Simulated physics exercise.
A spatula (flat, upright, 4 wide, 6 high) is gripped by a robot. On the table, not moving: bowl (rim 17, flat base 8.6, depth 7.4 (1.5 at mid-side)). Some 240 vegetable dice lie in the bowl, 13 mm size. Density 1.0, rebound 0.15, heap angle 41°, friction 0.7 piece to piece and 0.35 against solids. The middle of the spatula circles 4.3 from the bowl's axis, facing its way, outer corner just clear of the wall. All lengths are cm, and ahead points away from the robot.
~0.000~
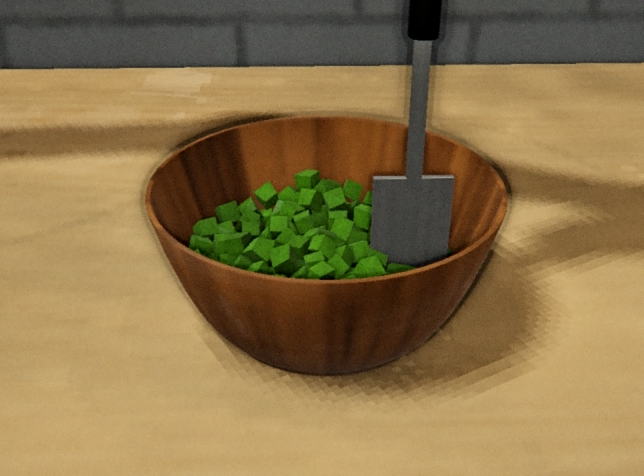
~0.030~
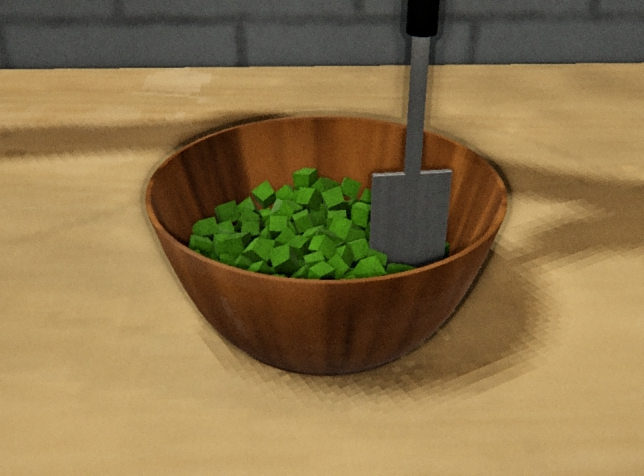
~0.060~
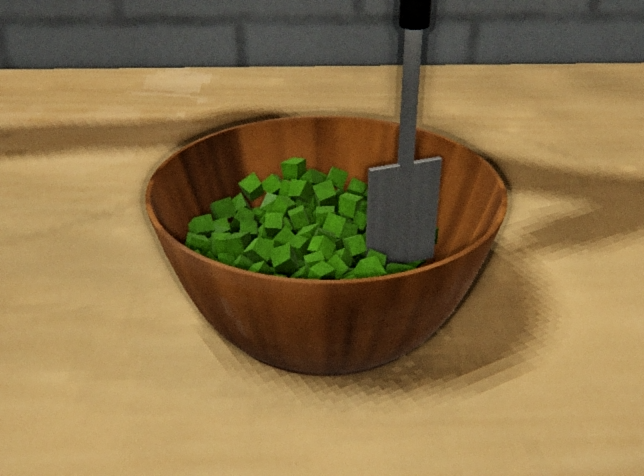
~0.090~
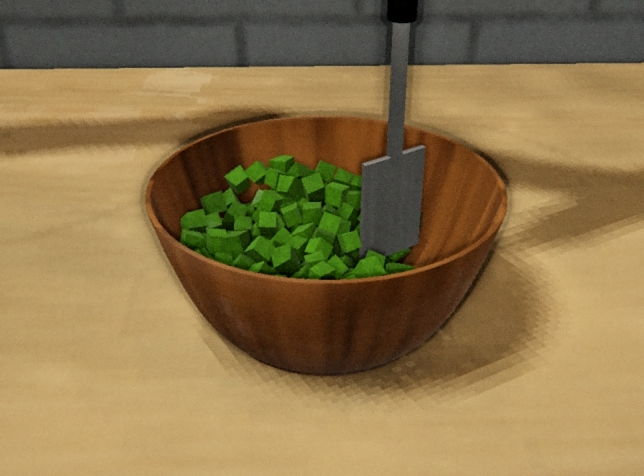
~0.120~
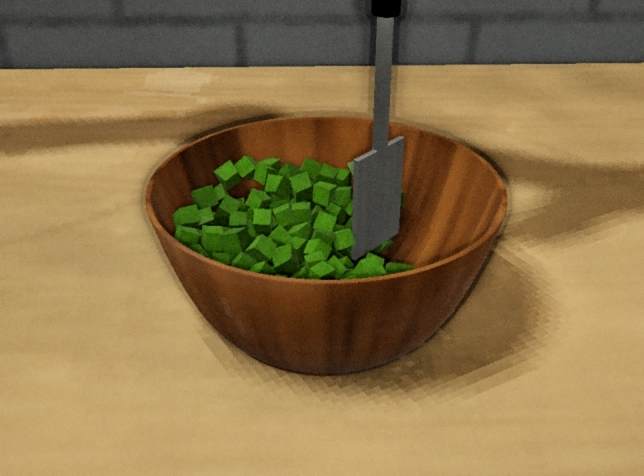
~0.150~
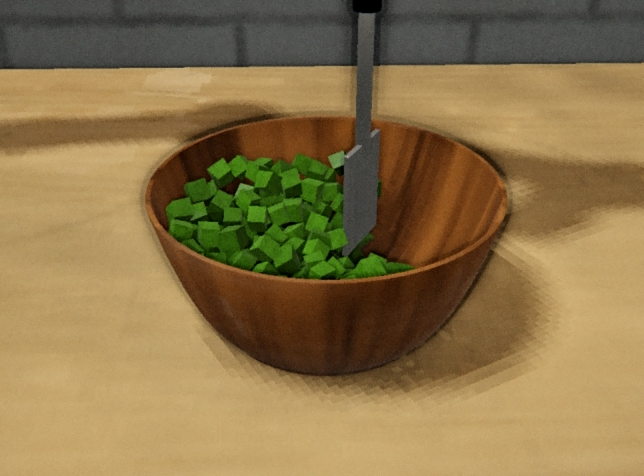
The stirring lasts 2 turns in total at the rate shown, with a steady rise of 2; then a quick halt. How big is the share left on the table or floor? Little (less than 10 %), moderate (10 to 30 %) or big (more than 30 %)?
Answer: Moderate; 10 to 30 % of the vegetable dice finish on the table or floor.
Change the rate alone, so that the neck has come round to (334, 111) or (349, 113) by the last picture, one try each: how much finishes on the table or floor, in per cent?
About 35 and 25 per cent.
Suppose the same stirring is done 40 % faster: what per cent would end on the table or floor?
It would be near 30 per cent.
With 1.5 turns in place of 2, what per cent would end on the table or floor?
In that case some 15 per cent.
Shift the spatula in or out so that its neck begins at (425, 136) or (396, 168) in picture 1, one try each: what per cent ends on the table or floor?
About 20 and 10 per cent.
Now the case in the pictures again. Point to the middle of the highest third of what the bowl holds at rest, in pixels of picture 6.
Near (390, 205).
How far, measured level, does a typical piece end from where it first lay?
Some 5 cm.
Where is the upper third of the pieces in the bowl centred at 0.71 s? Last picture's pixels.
Near (439, 194).
After 0.71 s, 321° round, highest piece 10 above the table; 218 in the bowl, 21 on the table or floor, 5 in flight or on the tool.
After 1.26 s, 221° round, highest piece 9 above the table; 199 in the bowl, 42 on the table or floor, 3 in flight or on the tool.
After 1.74 s, 0° round, highest piece 8 above the table; 193 in the bowl, 51 on the table or floor.
After 2.44 s, 0° round, highest piece 8 above the table; 193 in the bowl, 51 on the table or floor.
In the end, 193 in the bowl, 51 on the table or floor. That is 21 % on the table or floor.
